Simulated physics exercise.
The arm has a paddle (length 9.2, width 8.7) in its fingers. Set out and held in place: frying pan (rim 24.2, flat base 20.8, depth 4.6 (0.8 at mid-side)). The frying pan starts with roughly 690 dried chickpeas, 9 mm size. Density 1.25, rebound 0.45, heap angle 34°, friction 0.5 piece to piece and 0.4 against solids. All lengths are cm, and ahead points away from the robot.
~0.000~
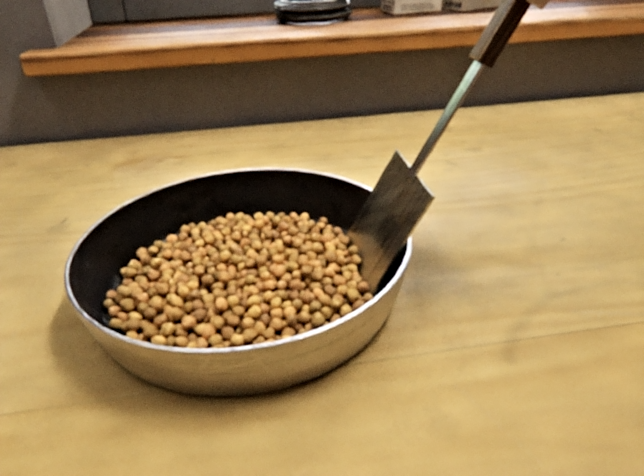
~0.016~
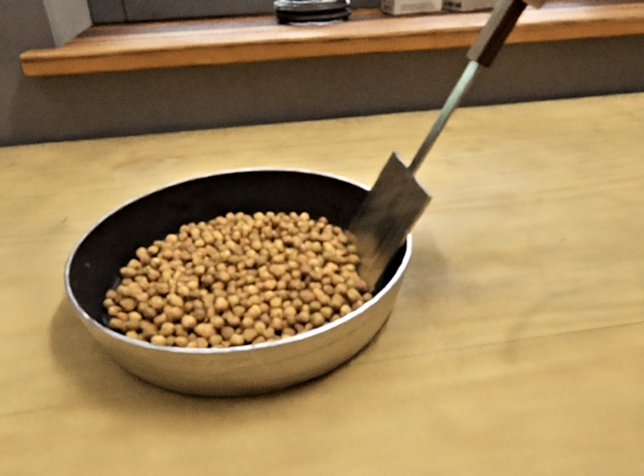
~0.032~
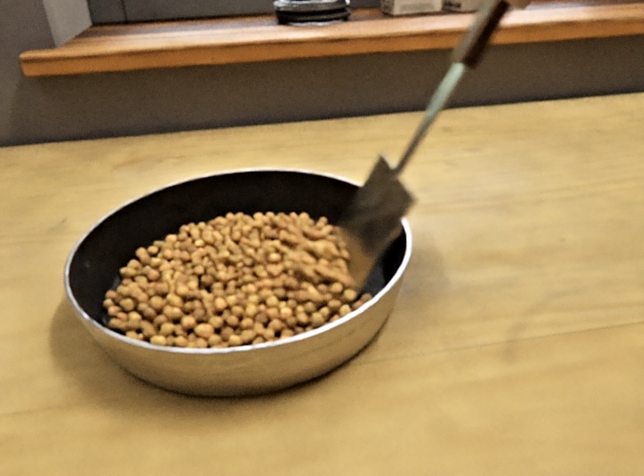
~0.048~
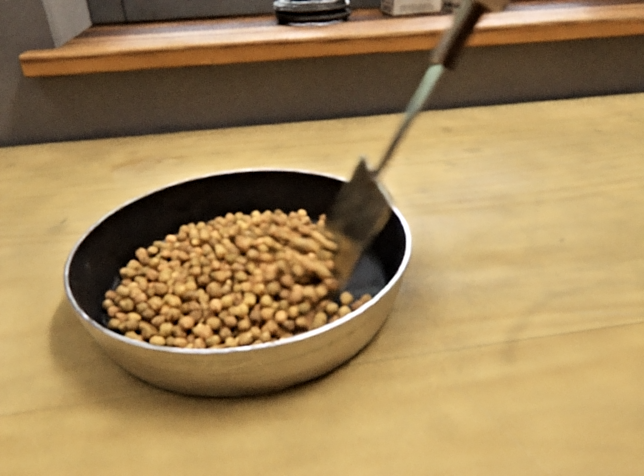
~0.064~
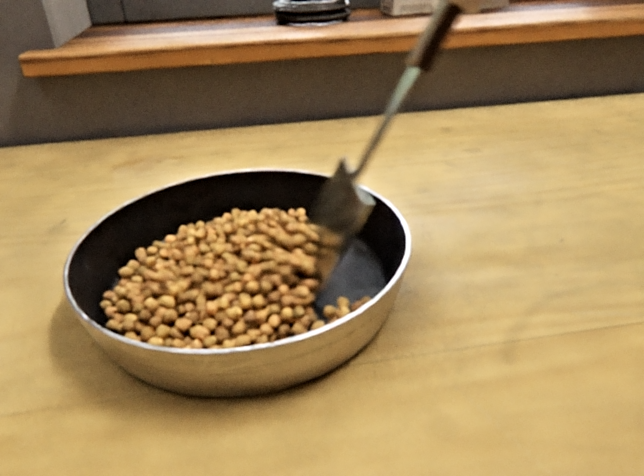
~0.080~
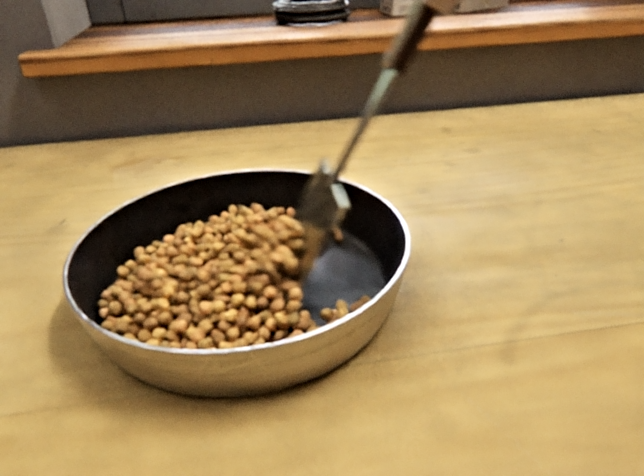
On a wooden tabletop, a metal paddle dipped into a black frying pan of chickpeas moved left from the right side, pushing them into a heap and baring part of the pan's dark base.
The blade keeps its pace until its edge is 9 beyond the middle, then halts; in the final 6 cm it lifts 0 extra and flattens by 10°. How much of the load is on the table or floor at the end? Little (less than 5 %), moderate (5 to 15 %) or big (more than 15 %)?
On the table or floor the share is moderate, 5 to 15 %.
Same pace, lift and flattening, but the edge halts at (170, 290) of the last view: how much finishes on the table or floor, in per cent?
Some 0 per cent.
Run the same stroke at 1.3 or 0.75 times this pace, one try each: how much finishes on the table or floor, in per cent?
Some 15 and 5 per cent.
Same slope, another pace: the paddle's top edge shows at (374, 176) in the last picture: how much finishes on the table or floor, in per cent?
About 0 per cent.
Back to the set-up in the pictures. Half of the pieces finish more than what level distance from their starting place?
Roughly 4 cm.
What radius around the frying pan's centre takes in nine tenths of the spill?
Some 25 cm.
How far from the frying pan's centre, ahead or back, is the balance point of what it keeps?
Some 4.5 cm ahead.
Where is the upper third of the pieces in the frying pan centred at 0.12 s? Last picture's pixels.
Near (216, 269).
After 0.12 s, sloping 61°, highest piece 6 above the table; 691 in the frying pan.
After 0.16 s, sloping 57°, highest piece 6 above the table; 691 in the frying pan.
After 0.38 s, sloping 51°, highest piece 7 above the table; 623 in the frying pan, 50 on the table or floor, 18 on the blade or in flight.
After 1.43 s, sloping 51°, highest piece 5 above the table; 619 in the frying pan, 72 on the table or floor.
At rest, 619 in the frying pan, 72 on the table or floor. That is 10 % on the table or floor.
